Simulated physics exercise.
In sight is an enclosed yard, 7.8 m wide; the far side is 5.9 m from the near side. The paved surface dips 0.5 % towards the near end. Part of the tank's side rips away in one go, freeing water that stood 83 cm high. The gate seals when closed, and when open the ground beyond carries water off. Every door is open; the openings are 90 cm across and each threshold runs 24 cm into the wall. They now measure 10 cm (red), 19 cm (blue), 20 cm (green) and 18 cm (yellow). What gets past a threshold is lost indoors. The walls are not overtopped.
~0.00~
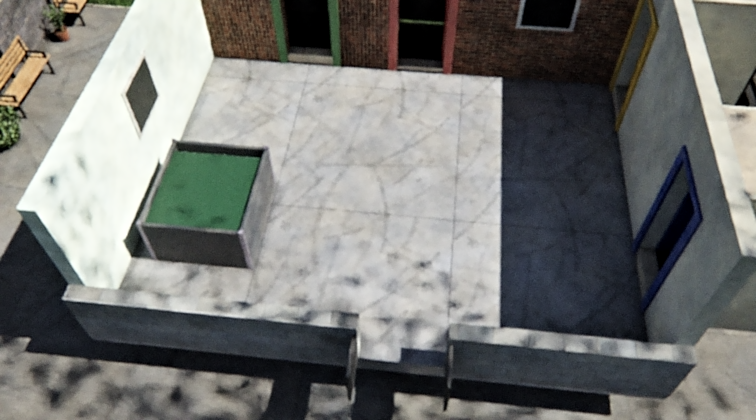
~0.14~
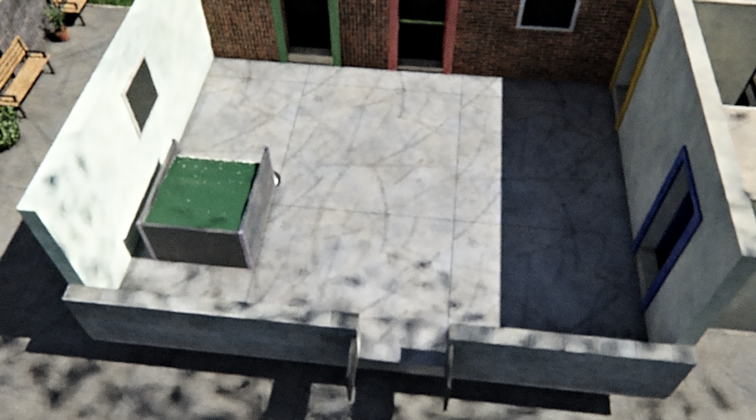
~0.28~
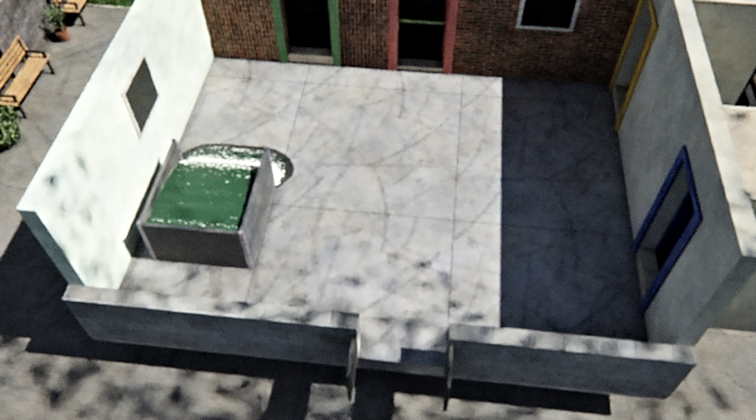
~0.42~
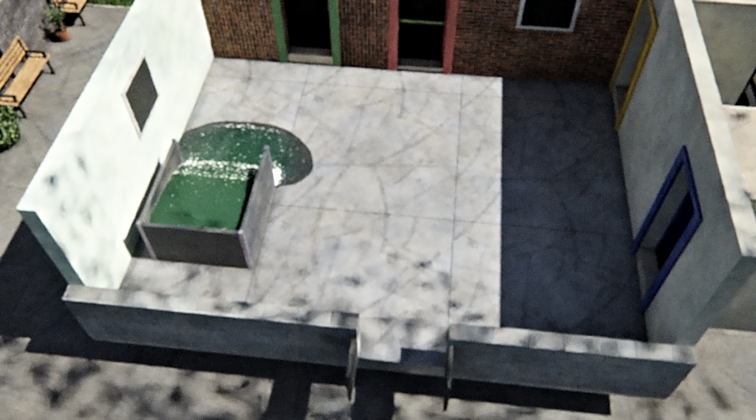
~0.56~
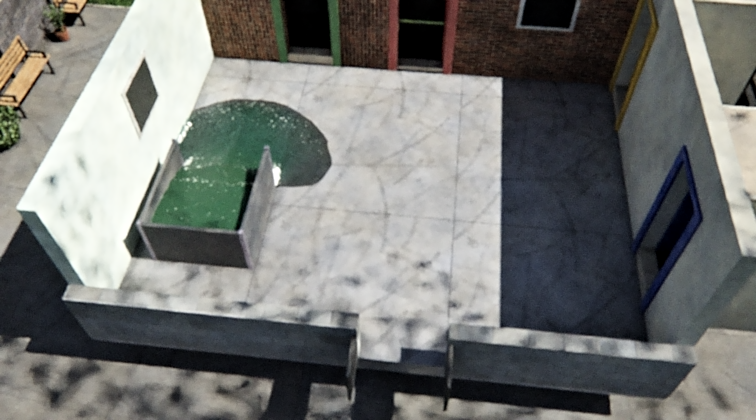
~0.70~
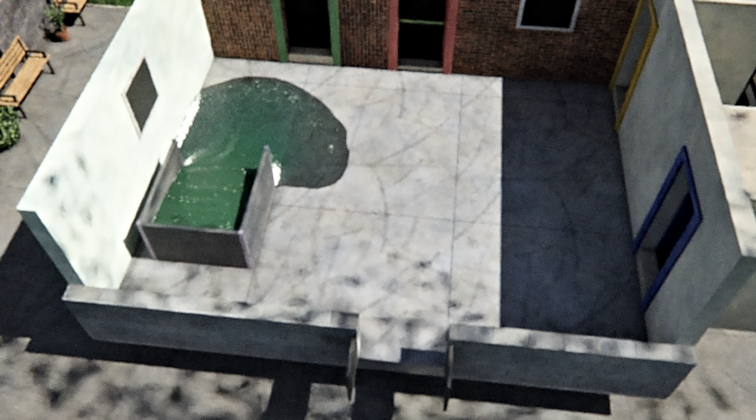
A walled yard holds a tank whose far side opens, and green water spreads across the paving.
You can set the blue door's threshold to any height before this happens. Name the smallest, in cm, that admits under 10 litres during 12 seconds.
Close to 6 cm is just enough.
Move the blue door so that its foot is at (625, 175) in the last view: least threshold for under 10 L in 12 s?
Roughly 10.0 cm.
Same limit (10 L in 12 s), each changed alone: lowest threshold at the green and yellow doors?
Roughly 27 cm at green and 13.5 cm at yellow.
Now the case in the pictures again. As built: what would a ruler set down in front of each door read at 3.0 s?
Depths in cm: Red 11, blue 0, green 20, yellow 0.
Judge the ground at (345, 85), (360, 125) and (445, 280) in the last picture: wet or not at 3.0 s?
In that order: Flooded, flooded, dry.
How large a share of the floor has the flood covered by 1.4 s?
Near 25 per cent is wet.
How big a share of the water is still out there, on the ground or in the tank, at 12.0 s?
About 94 per cent.
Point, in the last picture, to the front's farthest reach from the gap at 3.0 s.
Around (571, 86).
After 1.4 s water covers 25 % of the floor, deepest (51 cm) near (222, 61); it has not reached the blue door.
After 3.0 s water covers 30 % of the floor, deepest (24 cm) near (214, 106); it has not reached the blue door.
After 12.0 s water covers 95 % of the floor, deepest (9 cm) near (636, 371); 8 cm at the blue door, 0 litres in over its 19 cm threshold.
At the blue door as built, the water arrived by 5.3 s and peaked near 9 cm at 10.6 s.
Run again over the same 12 s with other heights there, 15 litres in over 5.5 cm, 3 litres over 7.5 cm. The limit of 10 litres is kept from about 6 cm up.
